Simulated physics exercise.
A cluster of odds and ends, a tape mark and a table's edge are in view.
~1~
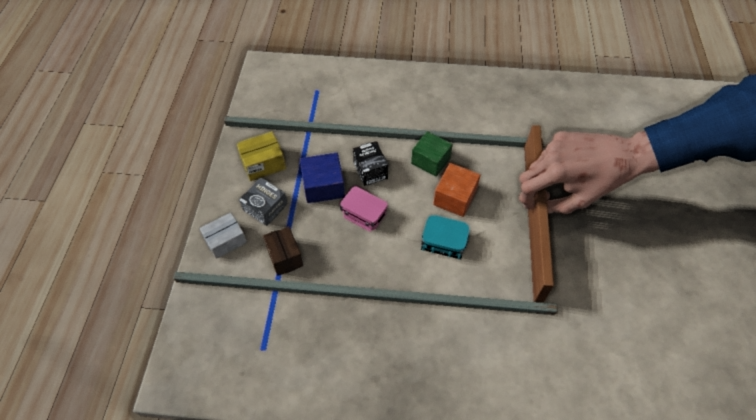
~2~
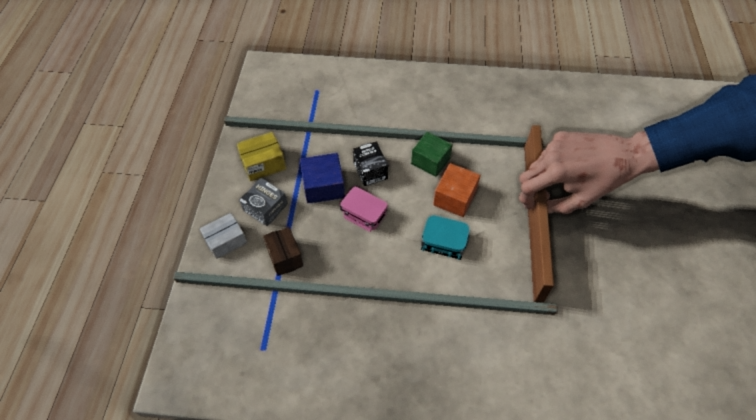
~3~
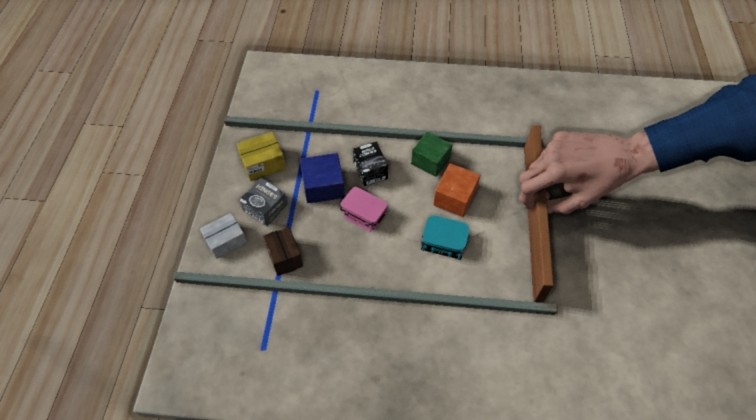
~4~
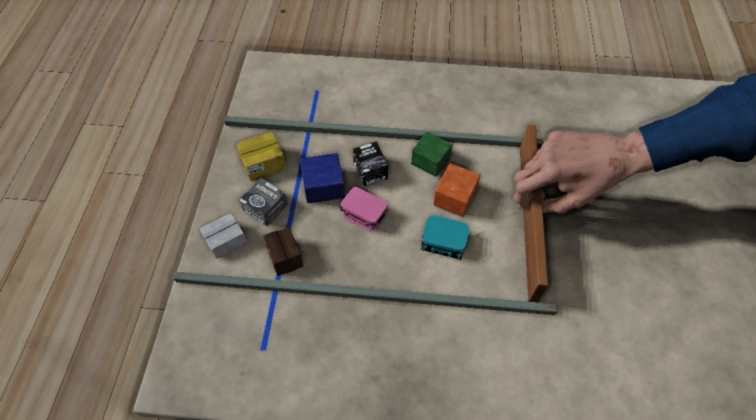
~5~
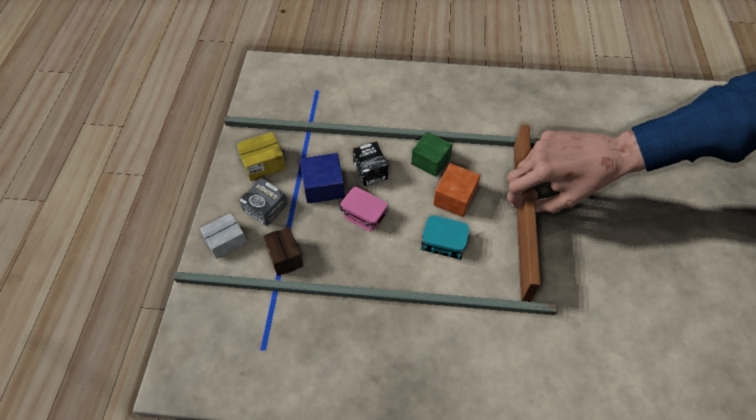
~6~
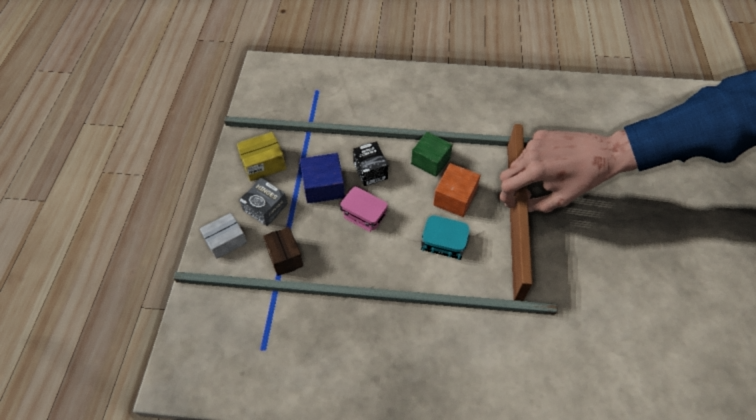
In the video, a hand holds a wooden board upright at the right of several small colourful boxes and cases between two rails, then slides it slightly left, while the objects around the blue tape line stay still.
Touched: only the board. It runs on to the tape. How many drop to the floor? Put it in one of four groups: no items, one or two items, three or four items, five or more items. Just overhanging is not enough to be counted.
Every piece stays.
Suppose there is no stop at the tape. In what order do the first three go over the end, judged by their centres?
They are the yellow box, then the white box, then the grey box.
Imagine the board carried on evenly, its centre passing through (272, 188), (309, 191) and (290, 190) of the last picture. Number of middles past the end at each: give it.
Respectively, 3, 0 and 0.
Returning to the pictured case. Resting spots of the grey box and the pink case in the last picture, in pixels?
The grey box finishes at (202, 210); the pink case finishes at (251, 213).
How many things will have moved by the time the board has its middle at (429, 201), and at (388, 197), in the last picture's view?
By the first moment it's 3, by the second it's 6.
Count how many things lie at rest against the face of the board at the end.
In contact: 3.
A little later, none off yet; white box at rest near (224, 236); yellow box at rest near (262, 156); grey box at rest near (264, 202).
When it is over, the number that fall off is zero.
